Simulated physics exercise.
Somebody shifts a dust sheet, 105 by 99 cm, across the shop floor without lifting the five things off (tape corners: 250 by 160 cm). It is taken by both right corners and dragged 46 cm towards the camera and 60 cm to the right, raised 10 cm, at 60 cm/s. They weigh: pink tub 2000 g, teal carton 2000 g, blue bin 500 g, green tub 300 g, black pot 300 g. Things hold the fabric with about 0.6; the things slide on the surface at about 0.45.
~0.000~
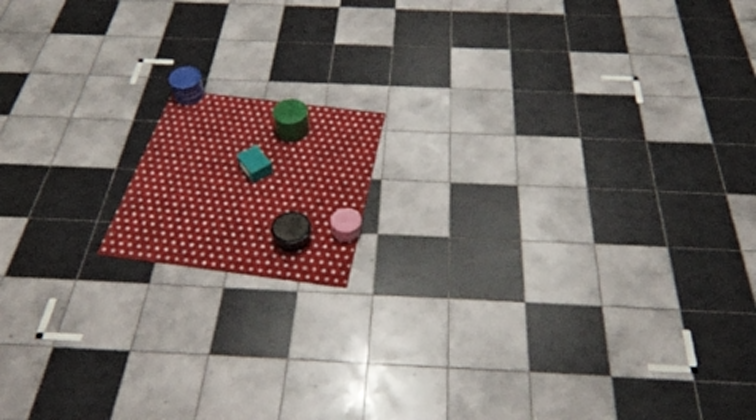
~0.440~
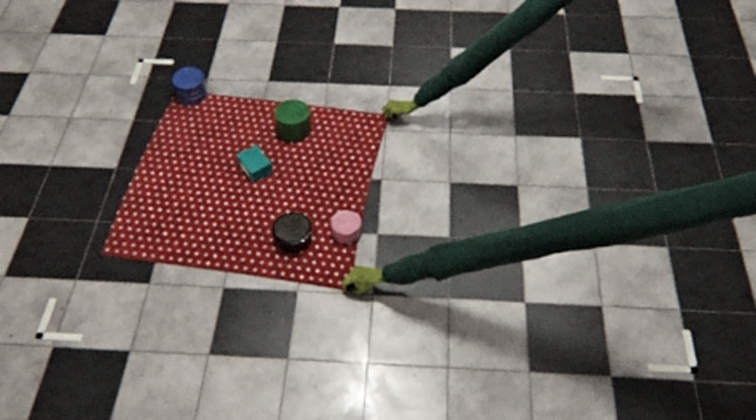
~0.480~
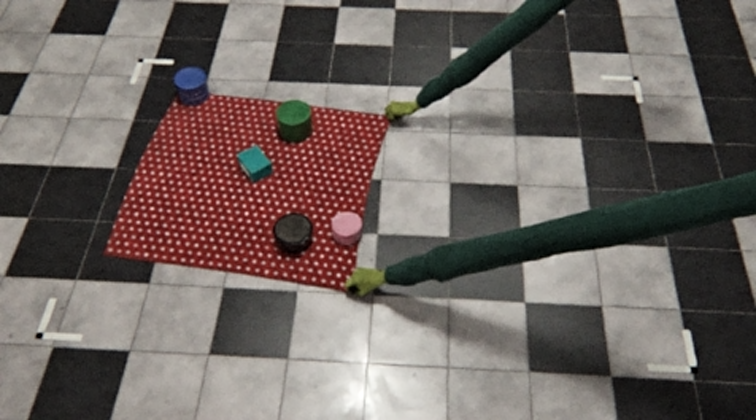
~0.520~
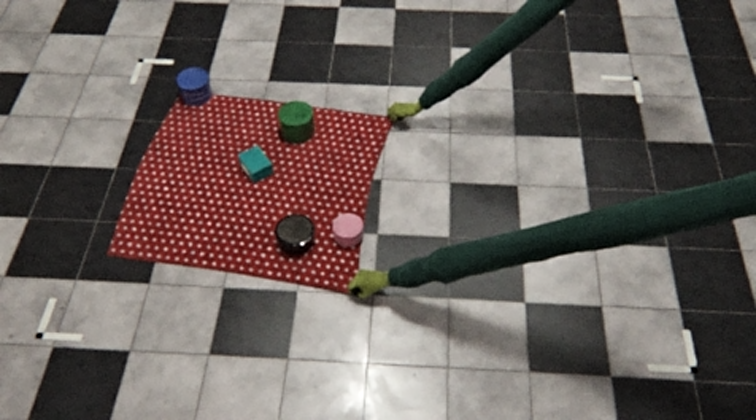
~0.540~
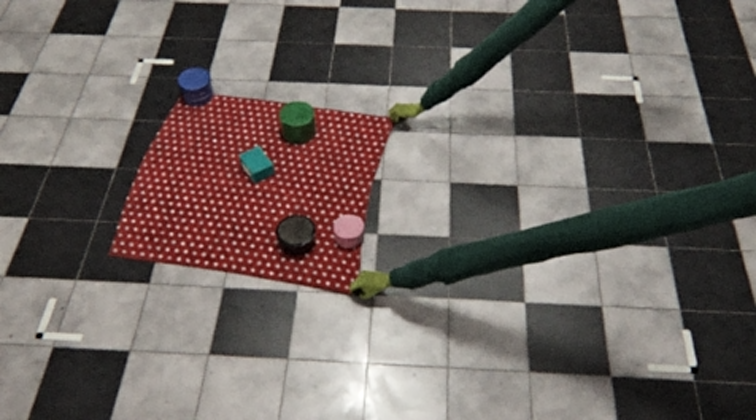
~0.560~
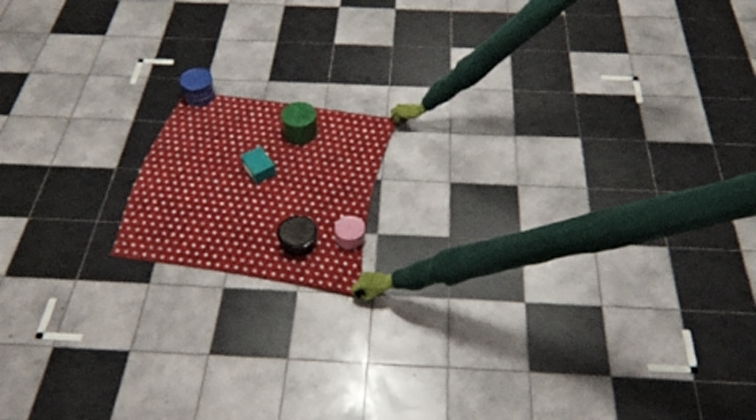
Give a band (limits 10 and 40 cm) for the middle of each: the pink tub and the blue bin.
In order: The pink tub ends far away; the blue bin travels a long way.
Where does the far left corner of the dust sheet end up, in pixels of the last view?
Near (291, 164).
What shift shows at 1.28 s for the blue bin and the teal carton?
About: Blue bin 50 cm, teal carton 45 cm.
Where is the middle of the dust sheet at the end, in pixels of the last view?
Around (387, 271).
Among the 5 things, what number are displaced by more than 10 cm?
5 of them.
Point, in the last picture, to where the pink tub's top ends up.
Around (488, 326).
At 0.9 s, middle of the dust sheet at (293, 205); pink tub 27 cm off its start, blue bin 26 cm off its start, green tub 26 cm off its start.
At 1.3 s, middle of the dust sheet at (332, 232); pink tub 50 cm off its start, blue bin 48 cm off its start, black pot 49 cm off its start.
At 1.6 s, middle of the dust sheet at (368, 258); blue bin 69 cm off its start at (294, 142), pink tub 68 cm off its start at (476, 317), green tub 69 cm off its start at (410, 185).
At 2.0 s, middle of the dust sheet at (387, 271); blue bin 78 cm off its start, pink tub 75 cm off its start, green tub 79 cm off its start.
At 2.6 s, middle of the dust sheet at (387, 271); blue bin 78 cm off its start at (307, 154), pink tub 74 cm off its start at (488, 326), green tub 79 cm off its start at (428, 196), black pot 78 cm off its start at (445, 332).
